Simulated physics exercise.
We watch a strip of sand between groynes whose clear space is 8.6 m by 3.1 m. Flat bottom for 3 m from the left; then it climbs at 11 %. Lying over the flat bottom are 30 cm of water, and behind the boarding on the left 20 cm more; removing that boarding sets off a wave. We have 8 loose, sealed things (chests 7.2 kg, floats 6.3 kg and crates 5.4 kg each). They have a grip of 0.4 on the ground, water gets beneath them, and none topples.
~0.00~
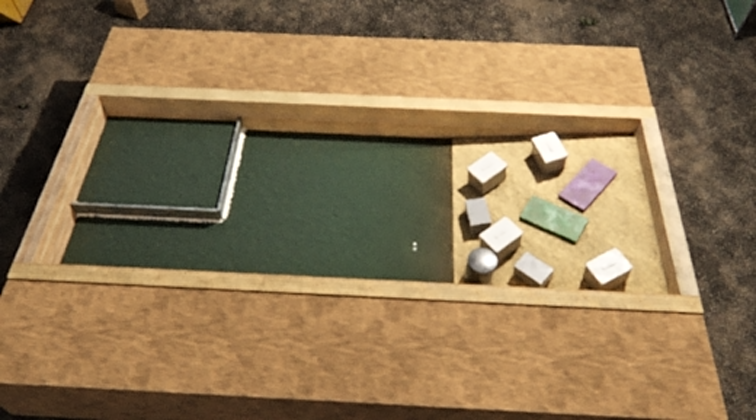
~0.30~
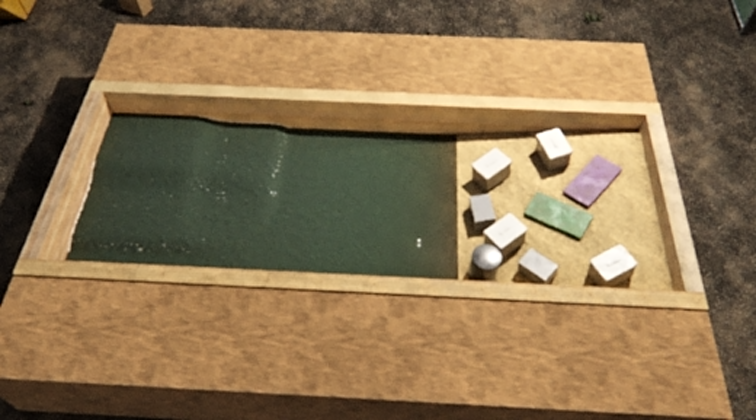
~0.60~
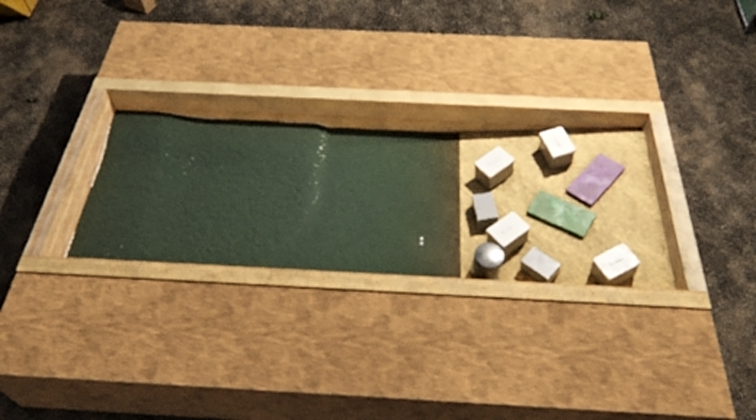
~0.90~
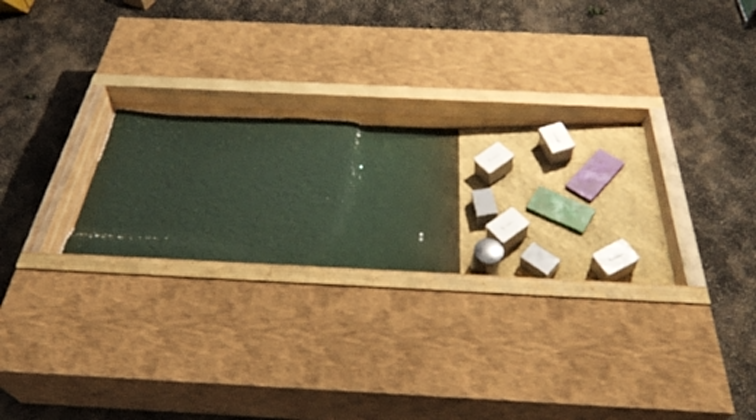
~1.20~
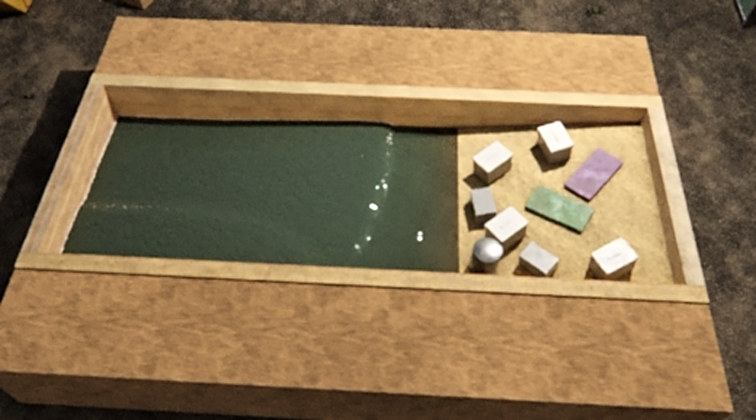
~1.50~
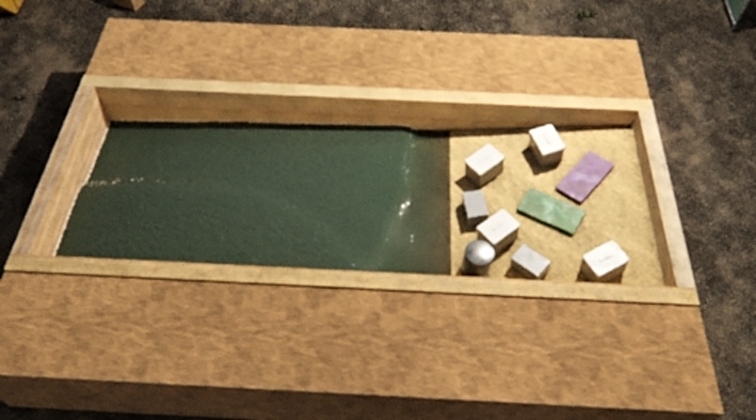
Dark water behind a corner barrier surges out and ripples rightward across the pool beside still blocks.
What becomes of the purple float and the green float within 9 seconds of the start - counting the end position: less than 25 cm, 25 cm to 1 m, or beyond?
As for the pair, the purple float is left where it was and the green float is left where it was.
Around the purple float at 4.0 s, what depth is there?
About 0 cm.
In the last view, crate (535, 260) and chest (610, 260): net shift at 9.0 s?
Net displacement, in order: 10 cm; 0 cm.
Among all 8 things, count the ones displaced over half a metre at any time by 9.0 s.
The total is 1.
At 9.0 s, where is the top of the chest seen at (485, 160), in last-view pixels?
Look around (360, 174) in the last view.
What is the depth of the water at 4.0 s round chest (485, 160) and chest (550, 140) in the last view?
First about 5 cm, second about 0 cm.
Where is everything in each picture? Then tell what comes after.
In the first frame, the purple float at (589, 183) rests on the ground; the green float at (555, 218) rests on the ground; water covers 17.3 m2; 0 of 8 have shifted.
In the second frame, the purple float at (593, 180), on the bottom; the green float at (559, 214) rests on the ground; 17.3 m2 under water; 0 of 8 have shifted.
In the third frame, the purple float at (596, 178) rests on the ground; the green float at (562, 213), on the bottom; water covers 17.3 m2; 0 of 8 have shifted.
In the fourth frame, the purple float at (596, 174), on the bottom; the green float at (561, 208) rests on the ground; water covers 17.3 m2; 0 of 8 have shifted.
In the fifth frame, the purple float at (595, 173) rests on the ground; the green float at (560, 207) rests on the ground; water covers 17.3 m2; 0 of 8 have shifted.
In the sixth frame, the purple float at (586, 176) rests on the ground; the green float at (552, 210) rests on the ground; water covers 17.3 m2; 0 of 8 have shifted.
After 2.1 s the purple float is near (586, 176), 0.0 m from its start, aground; the green float is near (552, 210), 0.0 m from its start, aground; 0 afloat.
After 4.0 s the purple float is near (586, 176), 0.0 m from its start, aground; the green float is near (553, 209), 0.0 m from its start, aground; 1 afloat.
After 6.3 s the purple float is near (586, 176), 0.0 m from its start, aground; the green float is near (553, 209), 0.0 m from its start, aground; 1 afloat.
After 9.0 s the purple float is near (586, 176), 0.0 m from its start, aground; the green float is near (553, 209), 0.0 m from its start, aground; 1 afloat.
